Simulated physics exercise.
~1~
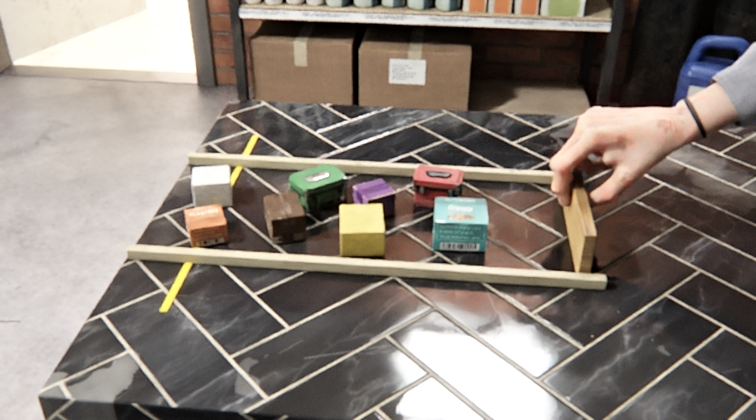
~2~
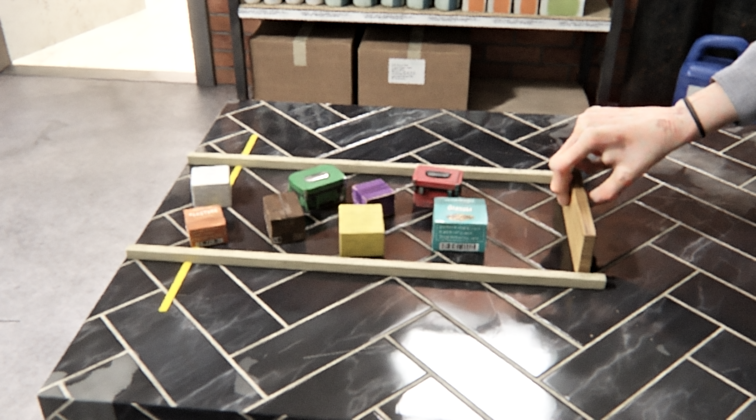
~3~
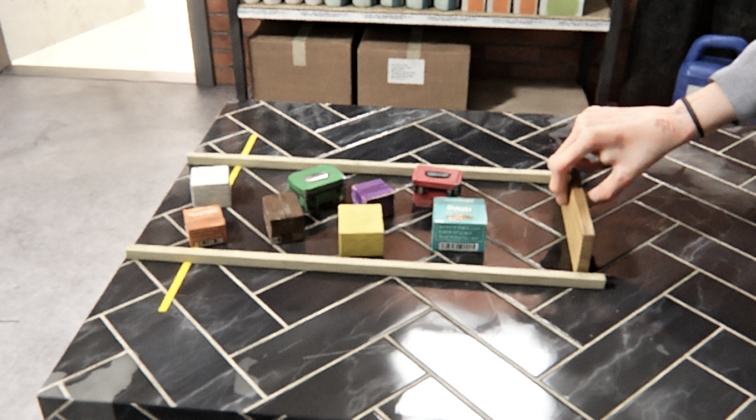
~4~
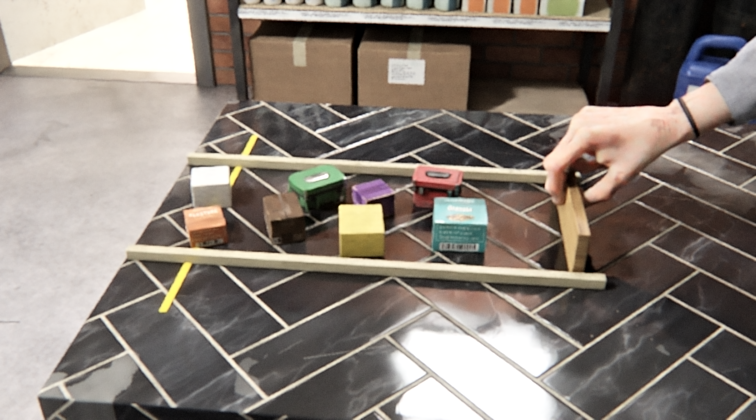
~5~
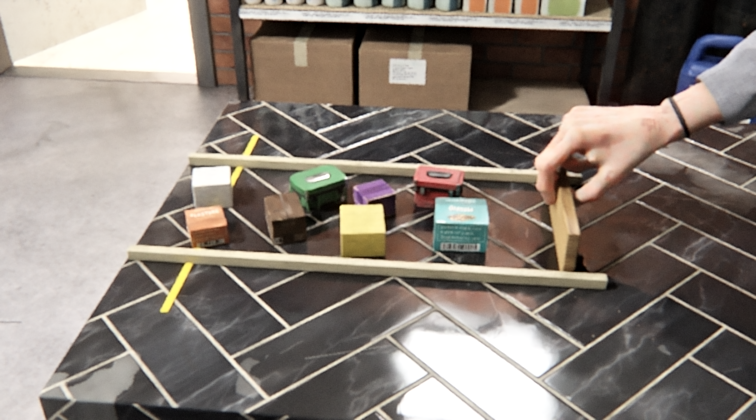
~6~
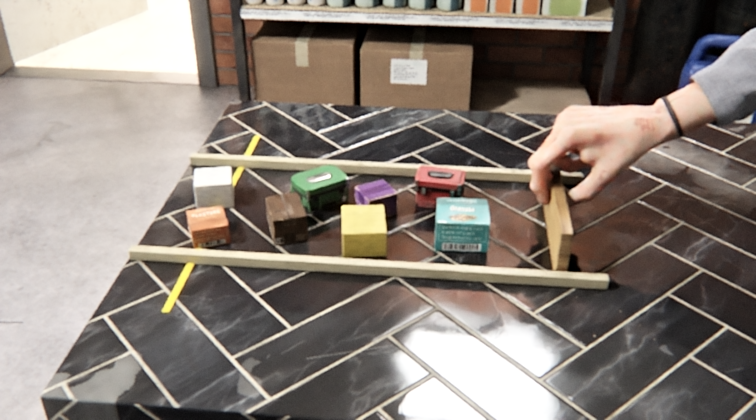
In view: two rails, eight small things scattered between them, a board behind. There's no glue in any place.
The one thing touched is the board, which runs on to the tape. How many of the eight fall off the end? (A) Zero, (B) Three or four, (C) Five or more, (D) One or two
Five or more.
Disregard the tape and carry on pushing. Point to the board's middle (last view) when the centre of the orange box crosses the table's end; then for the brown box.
I'd say about (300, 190) for the first one and about (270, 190) for the second.
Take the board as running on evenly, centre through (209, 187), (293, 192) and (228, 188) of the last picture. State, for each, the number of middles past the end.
6; 1; 5.
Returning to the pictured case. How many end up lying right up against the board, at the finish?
2 in contact.
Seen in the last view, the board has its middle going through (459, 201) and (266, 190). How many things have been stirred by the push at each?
In order, the tallies are 2 and 8.
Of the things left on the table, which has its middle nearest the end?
The one you want is the purple box.
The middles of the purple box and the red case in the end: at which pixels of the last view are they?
In the last picture the purple box sits at (164, 192) while the red case sits at (207, 176).
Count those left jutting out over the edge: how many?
1 in all.
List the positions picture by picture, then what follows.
In the first picture, white block (213, 187); orange box (206, 226); brown box (284, 218); board (576, 207); tape (218, 208).
In the second picture, orange box (206, 226); green case (317, 188).
In the third picture, brown box (283, 218); board (574, 207).
In the fourth picture, white block (212, 188); purple box (374, 200).
In the fifth picture, orange box (207, 226); turquoise box (460, 224).
In the sixth picture, white block (214, 188); orange box (208, 227); brown box (286, 219); board (555, 206); tape (220, 208).
Soon after, none off yet; white block at rest near (214, 188); orange box at rest near (208, 227); brown box at rest near (286, 219).
Then, none off yet; white block at rest near (211, 188); orange box moved about its own width near (165, 224); brown box moved well along near (206, 212).
At rest, the number that fall off is five or more; fallen, yellow block, green case, brown box, orange box and white block.
